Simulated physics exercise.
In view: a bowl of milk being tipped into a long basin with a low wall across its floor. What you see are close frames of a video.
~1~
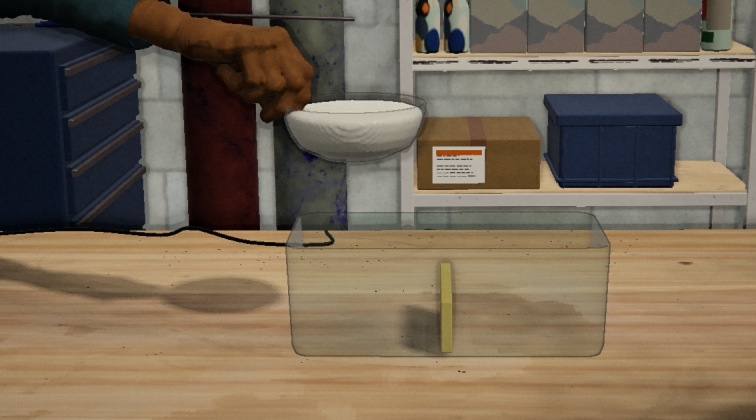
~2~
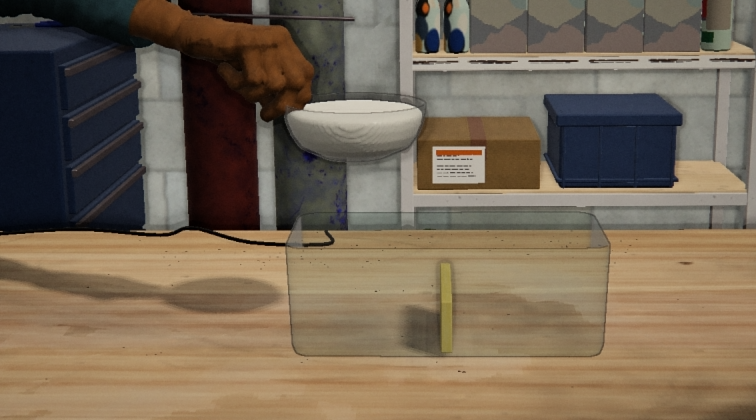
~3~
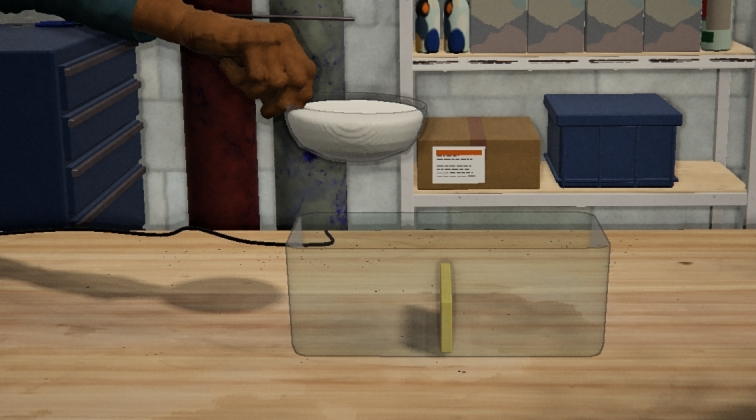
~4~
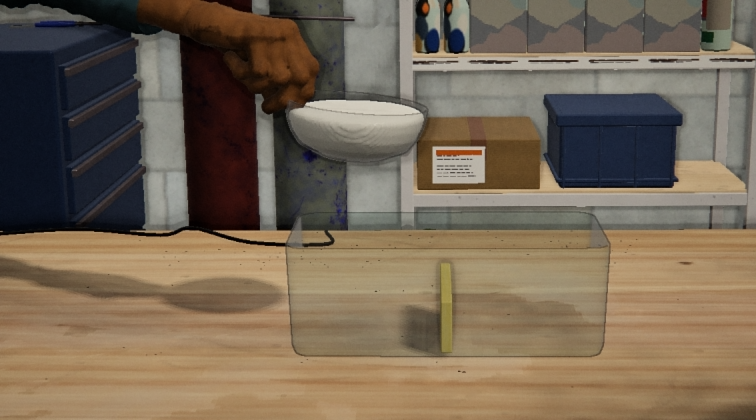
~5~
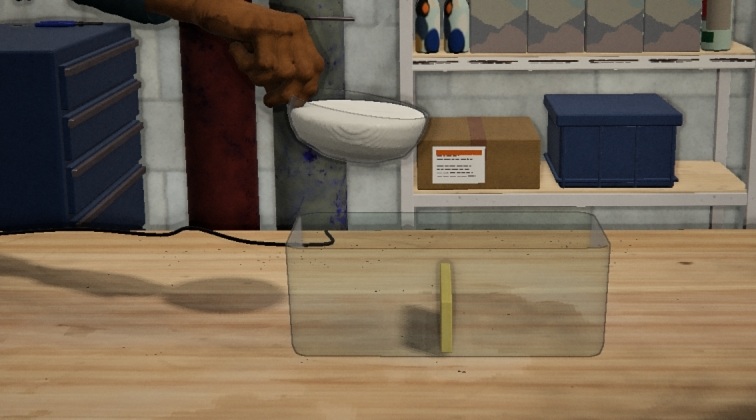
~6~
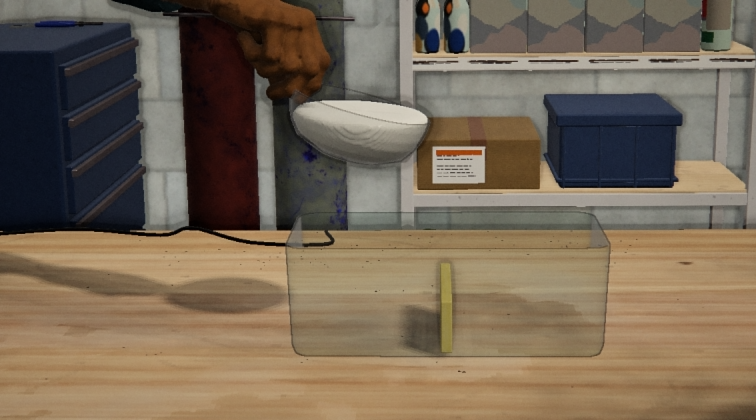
White bowl of milk held above a clear basin on a wooden bench, a hand slowly tilting it to the right.
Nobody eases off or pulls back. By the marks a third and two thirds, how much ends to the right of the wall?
Short answer, the right side gets past two thirds.
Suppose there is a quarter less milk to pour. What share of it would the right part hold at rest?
Near 70 parts in a hundred.
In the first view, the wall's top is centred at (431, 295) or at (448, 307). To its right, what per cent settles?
It would come to roughly 85 per cent the first time and roughly 70 per cent the second.
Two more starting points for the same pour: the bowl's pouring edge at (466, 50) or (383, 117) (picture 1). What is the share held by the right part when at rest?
The first start yields 95 per cent, the second 20 per cent.
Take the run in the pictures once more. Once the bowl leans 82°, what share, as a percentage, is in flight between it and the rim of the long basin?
35 %.
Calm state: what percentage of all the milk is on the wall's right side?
Something like 75 per cent, roughly.
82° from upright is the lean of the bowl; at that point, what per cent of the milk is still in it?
Some 15 per cent has not yet come out.
A moment on, the bowl is tipped on its side and 16 per cent is still to pour, 2 is left of the wall and 49 right of it.
Next, the bowl is tipped right over and 0 per cent is still to pour, 23 is left of the wall and 76 right of it.
Then the bowl is tipped right over and 0 per cent is still to pour, 23 is left of the wall and 76 right of it.
Later the bowl is tipped right over and 0 per cent is still to pour, 23 is left of the wall and 76 right of it.
At rest 23 per cent lies left of the wall, 76 right of it and 1 outside.
